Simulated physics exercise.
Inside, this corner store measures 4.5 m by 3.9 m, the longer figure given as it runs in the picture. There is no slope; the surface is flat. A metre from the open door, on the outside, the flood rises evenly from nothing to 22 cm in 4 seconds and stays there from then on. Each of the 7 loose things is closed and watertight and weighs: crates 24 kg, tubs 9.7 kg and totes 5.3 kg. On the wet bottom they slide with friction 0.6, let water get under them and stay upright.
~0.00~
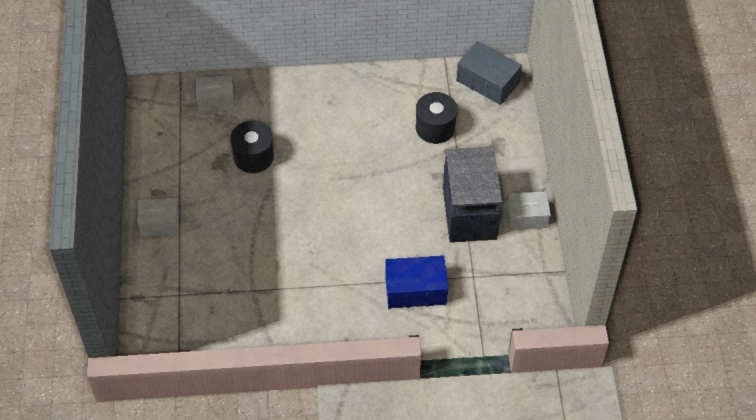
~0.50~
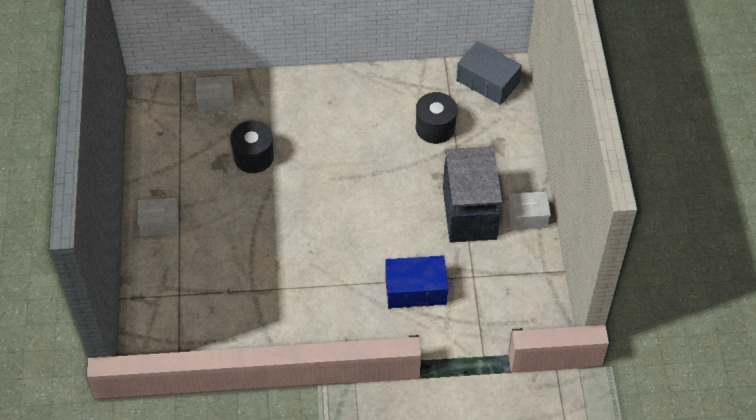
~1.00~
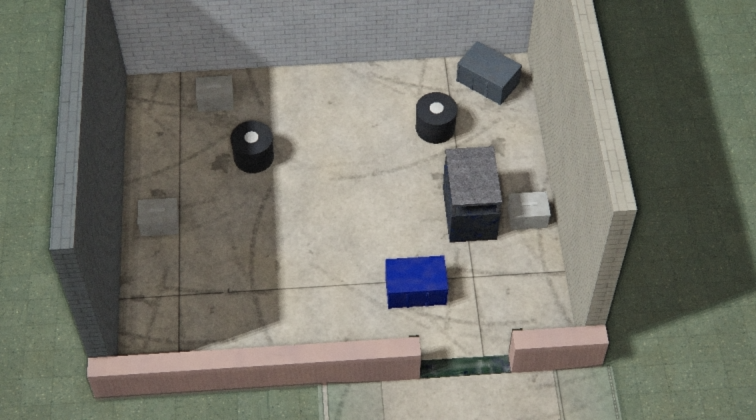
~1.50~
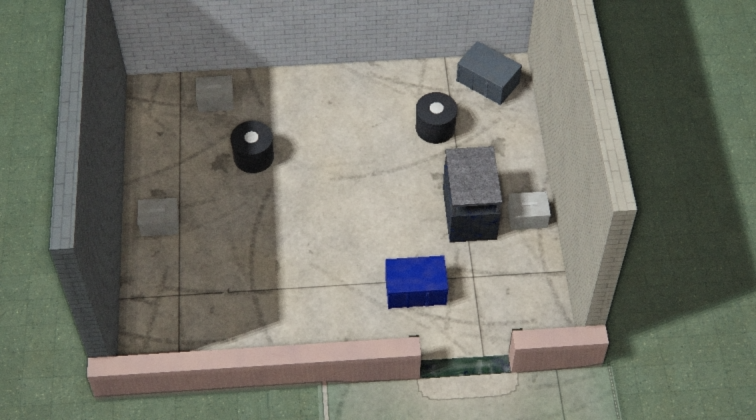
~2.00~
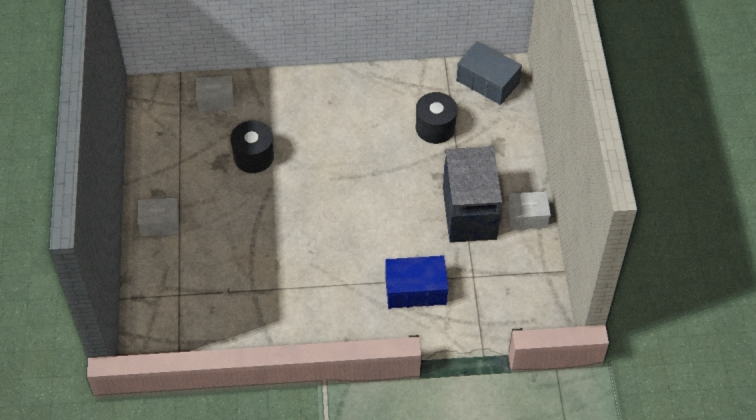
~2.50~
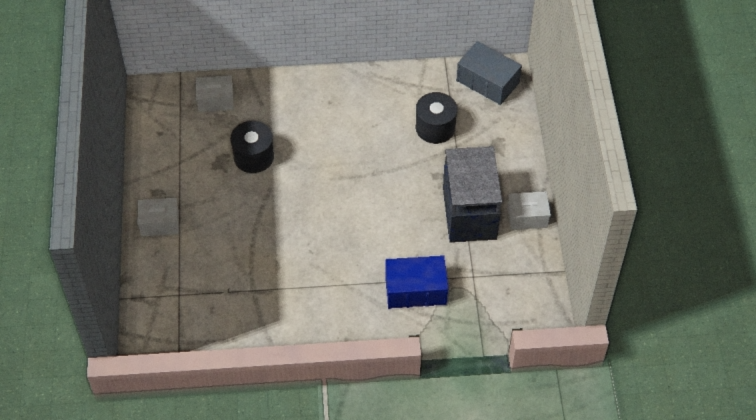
Greenish water spreads over the tan ground outside the walled room, then covers the pale slab in front of the gap in the low pink wall. Finally a thin sheet edges through the opening onto the floor near the blue box, while the box, dark drums and other objects stay still.
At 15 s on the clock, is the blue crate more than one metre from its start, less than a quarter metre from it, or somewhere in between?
Is swept away.
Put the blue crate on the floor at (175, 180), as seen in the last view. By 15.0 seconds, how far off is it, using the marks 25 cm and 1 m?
Short answer, it is taken a long way.
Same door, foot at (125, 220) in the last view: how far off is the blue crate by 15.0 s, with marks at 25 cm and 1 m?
Well, the blue crate scoots a little.
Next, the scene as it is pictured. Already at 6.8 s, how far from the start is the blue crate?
Some 80 cm from the start.
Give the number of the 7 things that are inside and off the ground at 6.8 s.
Tally: 0 of them.
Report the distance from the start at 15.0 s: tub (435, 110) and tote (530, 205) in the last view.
First 350 cm, then 250 cm.
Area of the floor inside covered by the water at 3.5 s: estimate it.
Near 2.5 m2 in all.
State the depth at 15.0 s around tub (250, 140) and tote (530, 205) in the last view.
Depth approx. 8 cm / 10 cm.
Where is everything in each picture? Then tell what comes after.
The first picture shows the blue crate at (417, 274), on the bottom; 0.0 m2 under water; 0 of 7 have shifted.
The second picture shows the blue crate at (417, 274) rests on the ground; 0.0 m2 under water; 0 of 7 have shifted.
The third picture shows the blue crate at (417, 274), on the bottom; 0.0 m2 under water; 0 of 7 have shifted.
The fourth picture shows the blue crate at (417, 274), on the bottom; water covers 0.0 m2; 0 of 7 have shifted.
The fifth picture shows the blue crate at (417, 274) rests on the ground; water covers 0.0 m2; 0 of 7 have shifted.
The sixth picture shows the blue crate at (417, 274), on the bottom; 0.5 m2 under water; 0 of 7 have shifted.
After 3.5 s the blue crate is near (417, 274), 0.0 m from its start, aground; 0 afloat.
After 6.8 s the blue crate is near (381, 219), 0.8 m from its start, aground; 0 afloat.
After 11.0 s the blue crate is near (370, 209), 0.9 m from its start, aground; 4 afloat.
After 15.0 s the blue crate is near (348, 131), 1.9 m from its start, aground; 6 afloat.
